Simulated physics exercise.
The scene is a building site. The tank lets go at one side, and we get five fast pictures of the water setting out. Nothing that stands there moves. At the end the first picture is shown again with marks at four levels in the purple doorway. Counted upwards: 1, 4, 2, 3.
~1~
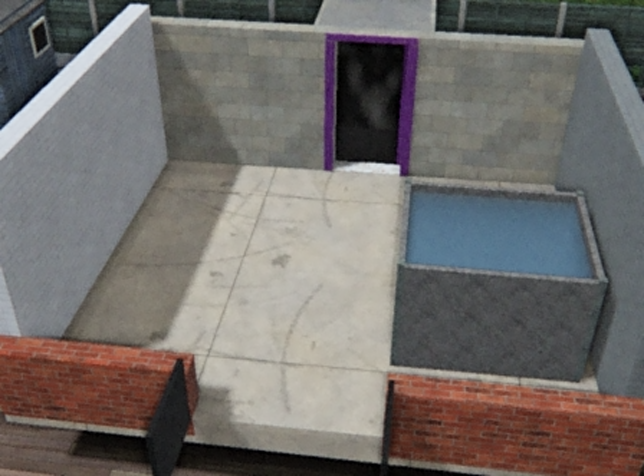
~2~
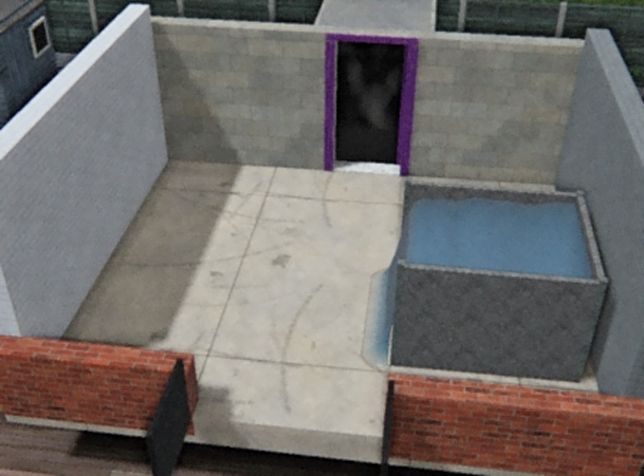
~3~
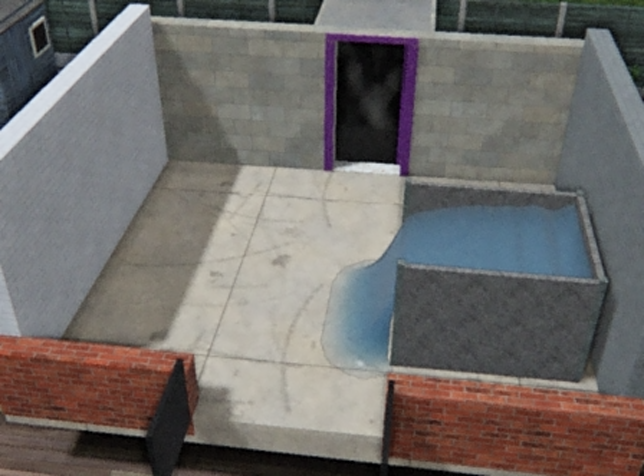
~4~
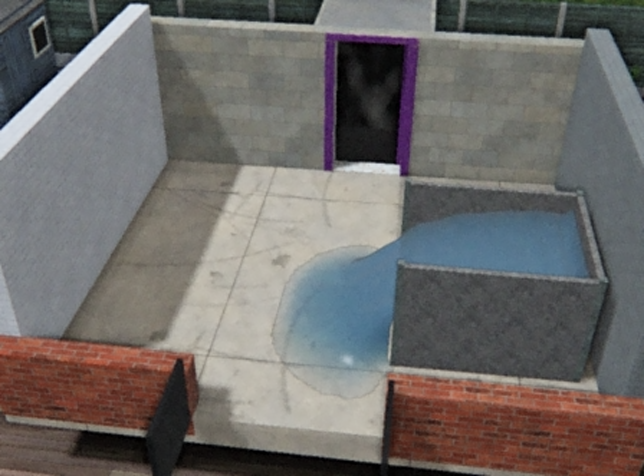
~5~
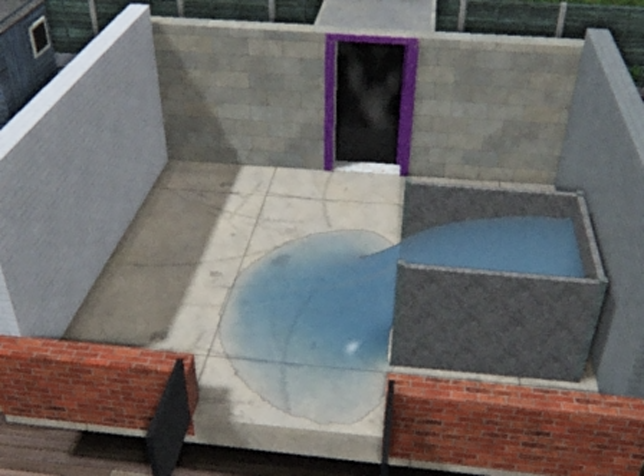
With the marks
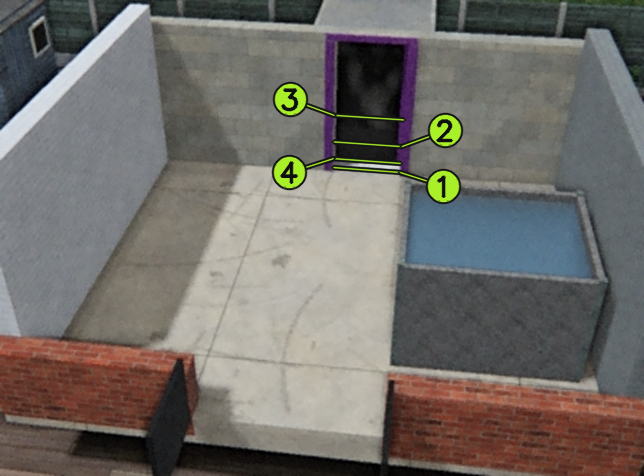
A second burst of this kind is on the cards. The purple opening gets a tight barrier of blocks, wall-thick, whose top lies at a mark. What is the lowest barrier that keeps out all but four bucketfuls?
Take 4.
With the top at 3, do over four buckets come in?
No.
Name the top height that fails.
That is height 1.
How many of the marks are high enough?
Three of the four.
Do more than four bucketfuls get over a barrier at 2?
No, not at all.
In lime, 1 at (366, 169); 2 at (367, 144); 3 at (368, 117); 4 at (366, 161); from the bottom up 1, 4, 2, 3.
With 1, about 8 bucketfuls get in.
With 2, nothing gets over.
With 3, nothing gets over.
With 4, nothing gets over.
